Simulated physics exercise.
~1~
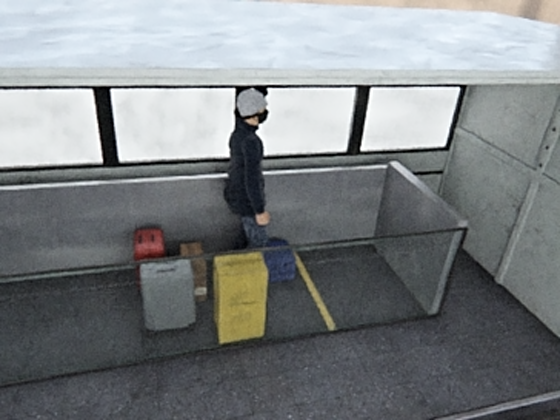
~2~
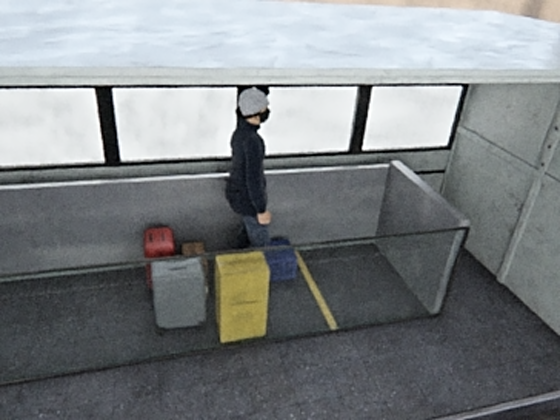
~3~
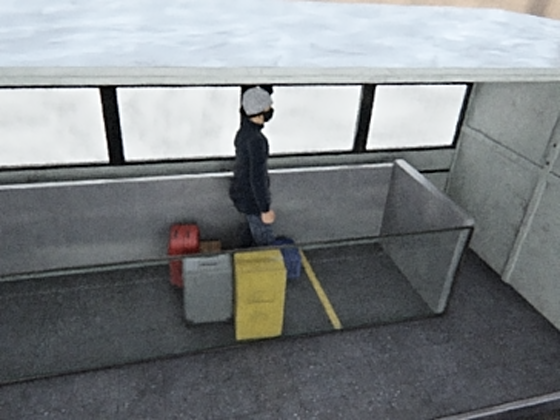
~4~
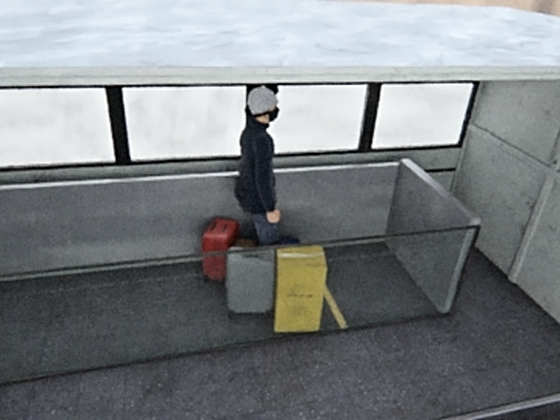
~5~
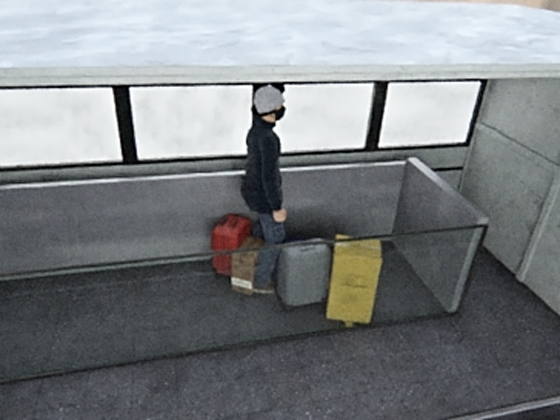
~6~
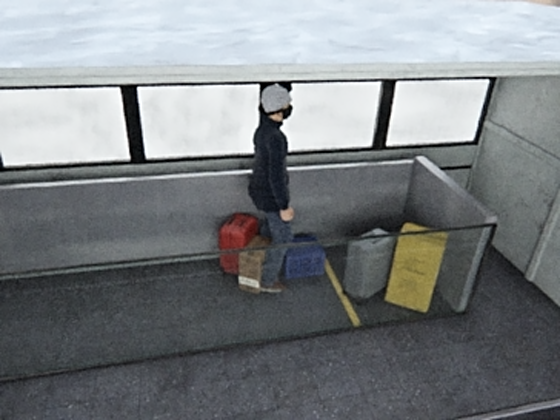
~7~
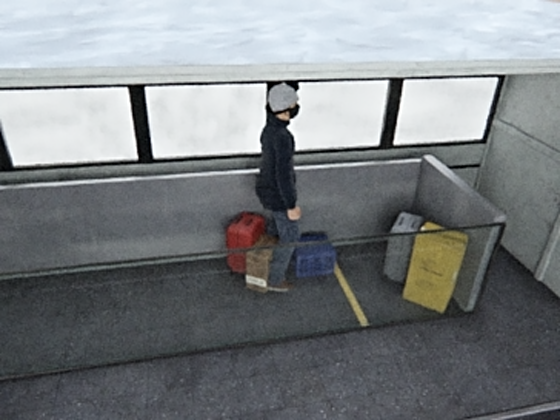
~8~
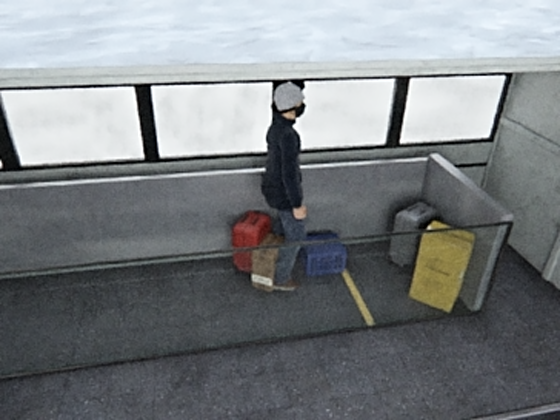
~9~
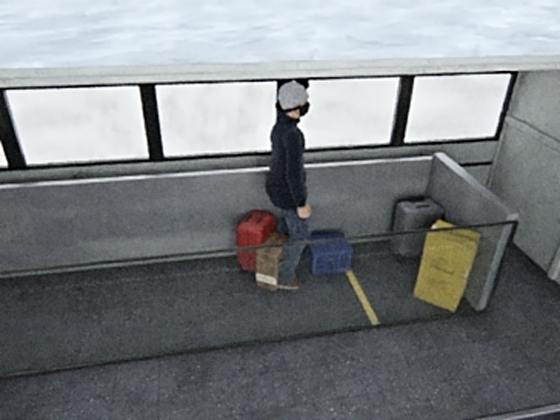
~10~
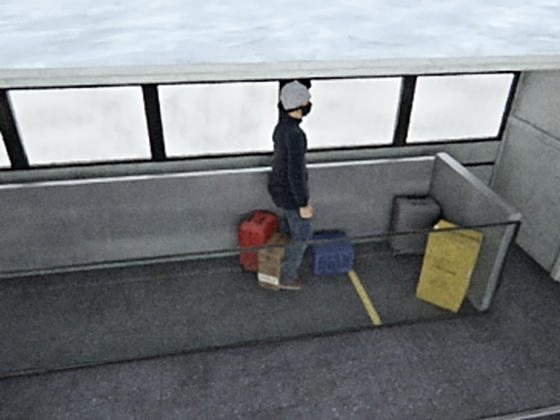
At the start, a person in a grey cap and dark jacket stands still in a tram bay among a red case, a brown carton, a blue crate, a large grey case and a tall yellow bag. The grey case rolls right, and soon the yellow bag, red case and carton move right too. The red case and carton settle near the person's legs, while the grey case and yellow bag carry on across the yellow line. The grey case then drifts back towards the rear wall. Finally, both rest upright past the line, with the others short of it.
